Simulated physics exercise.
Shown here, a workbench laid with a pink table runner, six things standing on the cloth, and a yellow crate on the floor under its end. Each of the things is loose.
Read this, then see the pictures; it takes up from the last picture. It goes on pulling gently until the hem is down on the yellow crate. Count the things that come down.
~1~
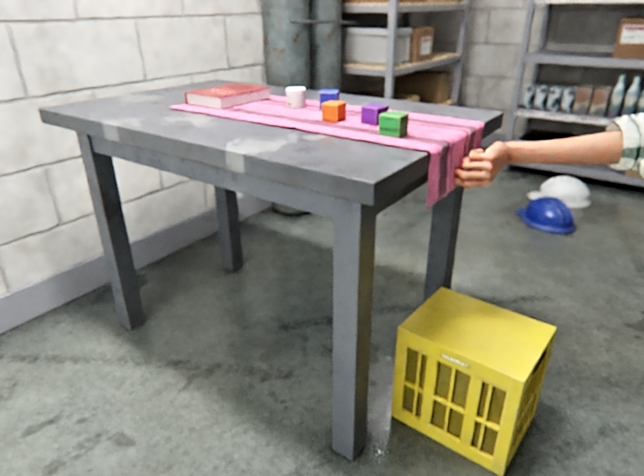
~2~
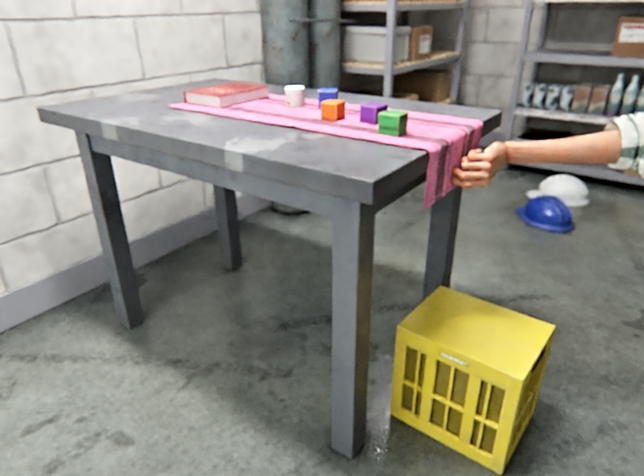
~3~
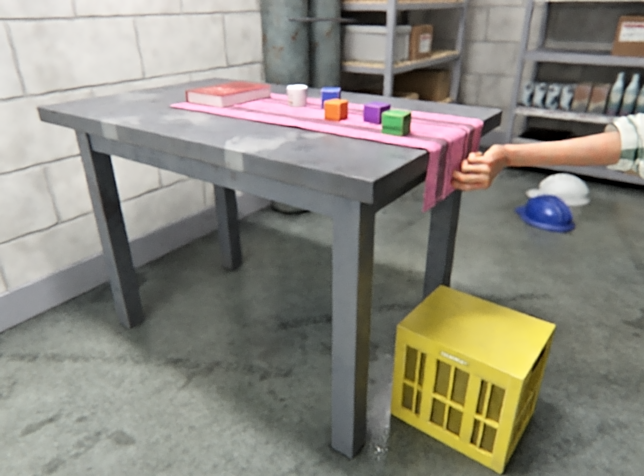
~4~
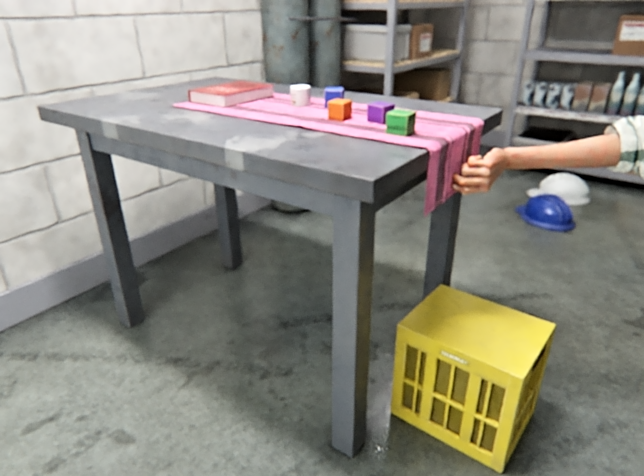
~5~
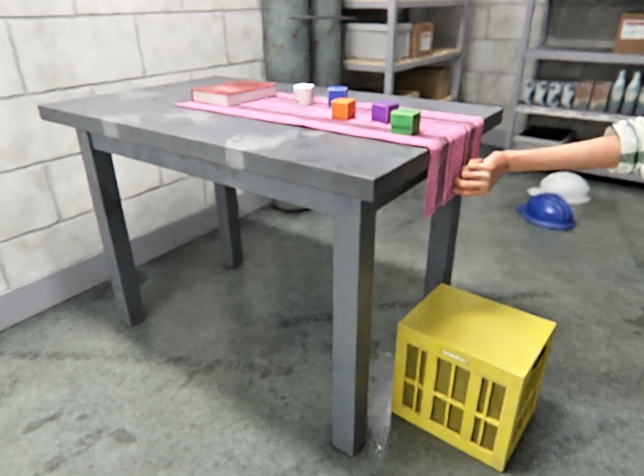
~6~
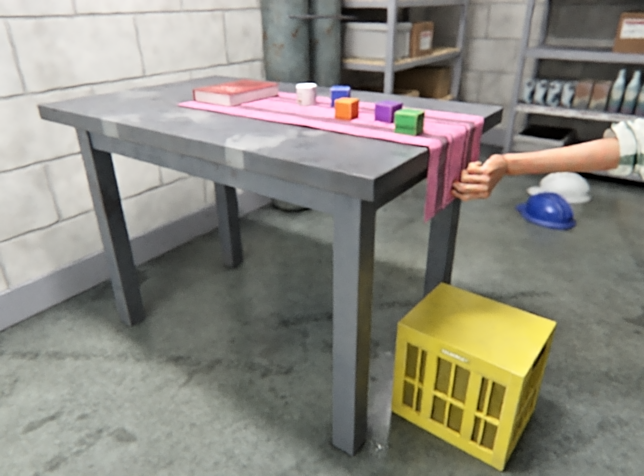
Yeah well, the pull sends off three pieces and stops there.
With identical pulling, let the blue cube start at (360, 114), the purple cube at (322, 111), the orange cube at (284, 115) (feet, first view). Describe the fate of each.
Note: Blue cube lost; purple cube kept on top; orange cube kept on top.
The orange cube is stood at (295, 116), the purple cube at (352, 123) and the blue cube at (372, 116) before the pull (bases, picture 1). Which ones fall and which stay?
I reckon the orange cube hangs on, the purple cube takes a fall and the blue cube takes a fall.
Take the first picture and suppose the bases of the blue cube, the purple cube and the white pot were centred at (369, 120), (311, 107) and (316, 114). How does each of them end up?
Start with the blue cube, which is lost; next the purple cube, which is kept; last the white pot, which is kept.
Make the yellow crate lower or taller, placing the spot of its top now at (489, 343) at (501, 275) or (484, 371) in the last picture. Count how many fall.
Going over the edge would be 1 and 4.
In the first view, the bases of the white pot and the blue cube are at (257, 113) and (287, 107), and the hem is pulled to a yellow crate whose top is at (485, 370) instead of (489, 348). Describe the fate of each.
The white pot survives, the blue cube remains up.
Early on, hem near (449, 238); green cube gone.
Midway, hem near (445, 280); green cube and purple cube gone.
Near the end, hem on the crate; green cube, purple cube and orange cube gone.
Finally, hem on the crate; green cube, purple cube and orange cube gone. The workbench loses three.
